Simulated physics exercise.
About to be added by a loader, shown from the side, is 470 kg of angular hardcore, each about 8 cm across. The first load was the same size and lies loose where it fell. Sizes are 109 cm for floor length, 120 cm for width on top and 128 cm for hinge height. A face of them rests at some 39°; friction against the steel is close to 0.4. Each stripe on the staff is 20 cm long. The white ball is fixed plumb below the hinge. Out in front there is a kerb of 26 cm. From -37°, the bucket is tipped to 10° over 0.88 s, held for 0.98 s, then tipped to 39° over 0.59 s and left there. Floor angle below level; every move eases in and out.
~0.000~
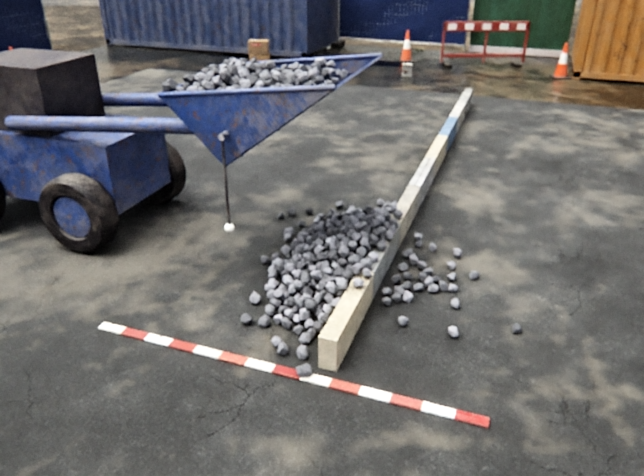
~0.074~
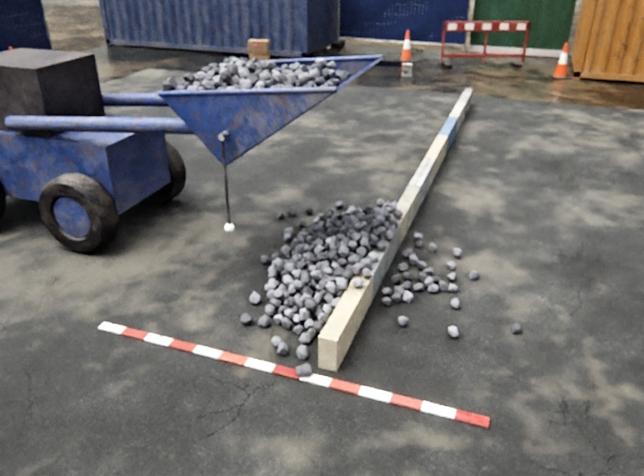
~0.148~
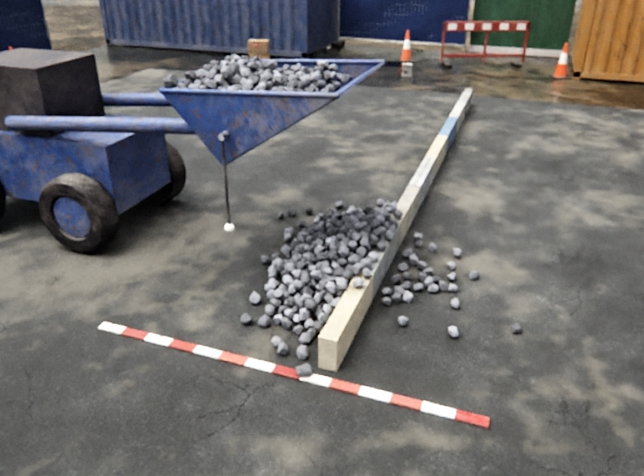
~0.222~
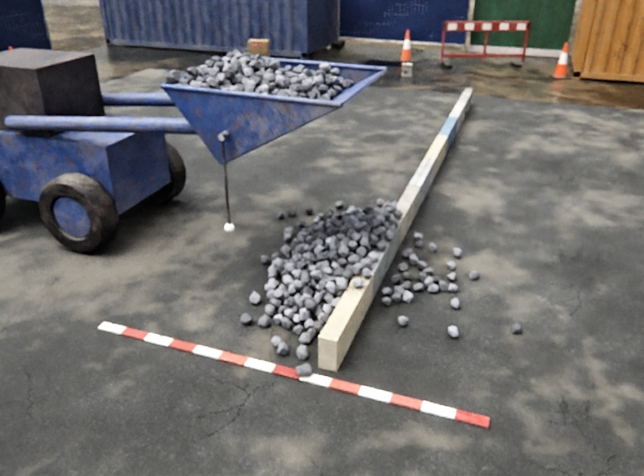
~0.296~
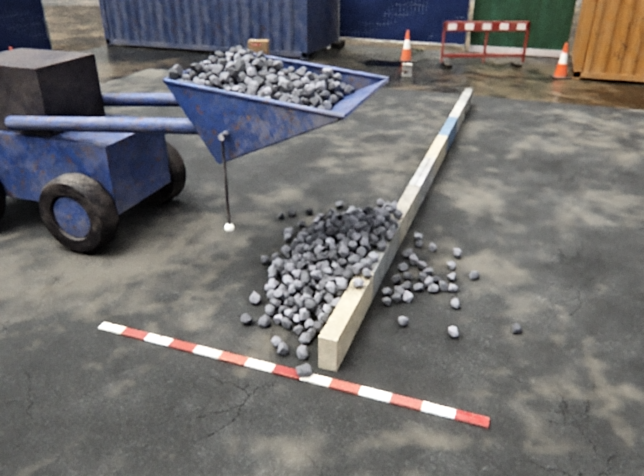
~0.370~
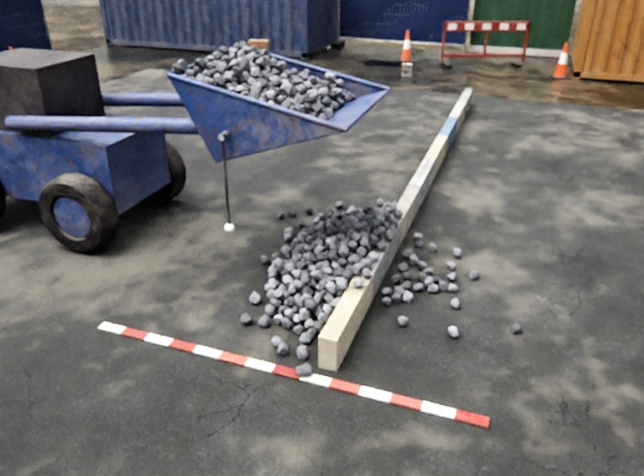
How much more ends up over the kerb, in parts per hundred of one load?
Close to 29 parts in a hundred.
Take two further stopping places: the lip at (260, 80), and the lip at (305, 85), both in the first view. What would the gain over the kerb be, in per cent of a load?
First place: Roughly 0 %; second place: Roughly 10 %.
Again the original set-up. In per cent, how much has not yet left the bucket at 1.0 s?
Roughly 100 parts in a hundred of the load.
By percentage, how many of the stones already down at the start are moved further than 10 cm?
Around 5 in a hundred.
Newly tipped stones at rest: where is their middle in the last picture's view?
The middle lies near (358, 241) in the last picture.
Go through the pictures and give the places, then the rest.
In the first picture, lip at (336, 88), floor tilted -37°, highest stones at (299, 69). The earlier load is highest near (365, 227), 38 cm above ground level, 95 % on this side of the kerb, 5 % over the kerb.
In the second picture, lip at (337, 90), floor tilted -36°, highest stones at (282, 67); the stones move at 0.1 m/s on average.
In the third picture, the bucket is at -33°, its lip at (339, 96); the top of the load is at (243, 65); the stones move at 0.2 m/s on average.
In the fourth picture, the bucket is at -30°, its lip at (342, 105); the top of the load is at (233, 60); the stones move at 0.3 m/s on average.
In the fifth picture, lip at (345, 117), floor tilted -25°, highest stones at (233, 57); the stones move at 0.4 m/s on average.
In the sixth picture, lip at (347, 130), floor tilted -19°, highest stones at (237, 51); the stones move at 0.4 m/s on average.
After 0.7 s the floor is at 3°; in per cent of one load, 100 in the bucket, 95 on this side of the kerb, 5 over the kerb; the foremost stones are at (463, 288).
After 1.0 s the floor is at 10°; in per cent of one load, 100 in the bucket, 95 on this side of the kerb, 5 over the kerb; the foremost stones are at (463, 288).
After 2.9 s the floor is at 39°; in per cent of one load, 34 in the bucket, 152 on this side of the kerb, 14 over the kerb; the foremost stones are at (467, 281).
After 5.7 s the floor is at 39°; in per cent of one load, 2 in the bucket, 163 on this side of the kerb, 34 over the kerb; the foremost stones are at (498, 295). Net gain over the kerb, 29.
